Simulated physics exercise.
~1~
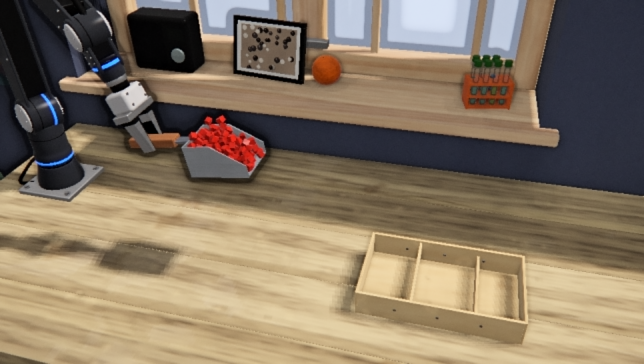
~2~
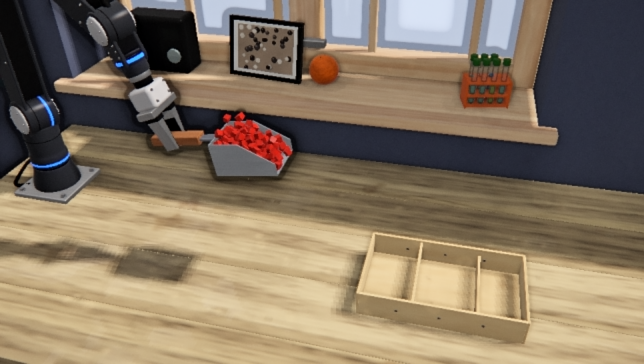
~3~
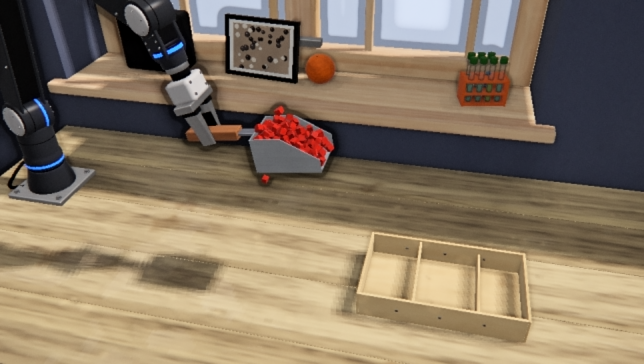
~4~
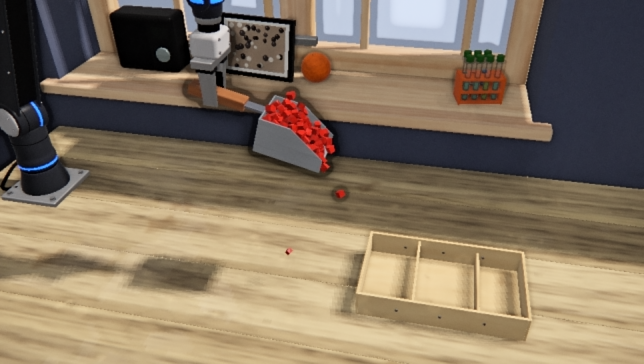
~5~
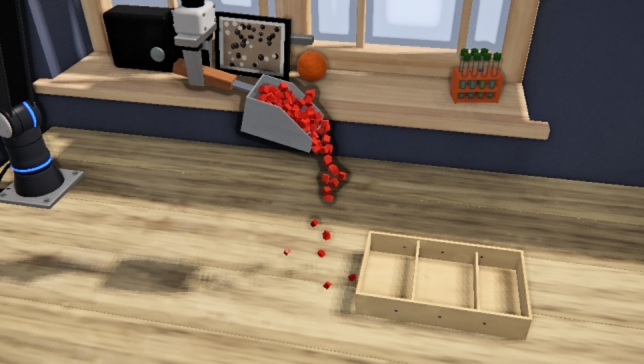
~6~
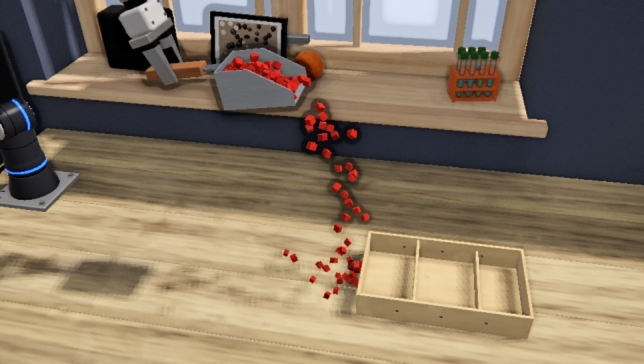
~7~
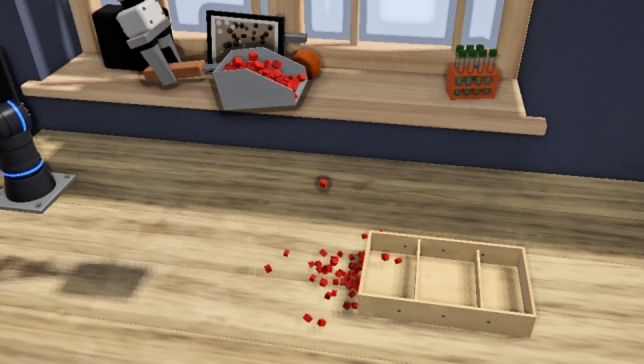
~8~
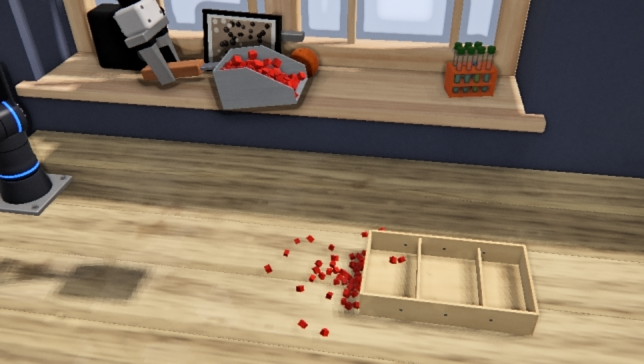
Red cubes spill from a robot's tilting scoop, mostly landing beside the wooden tray's left end.
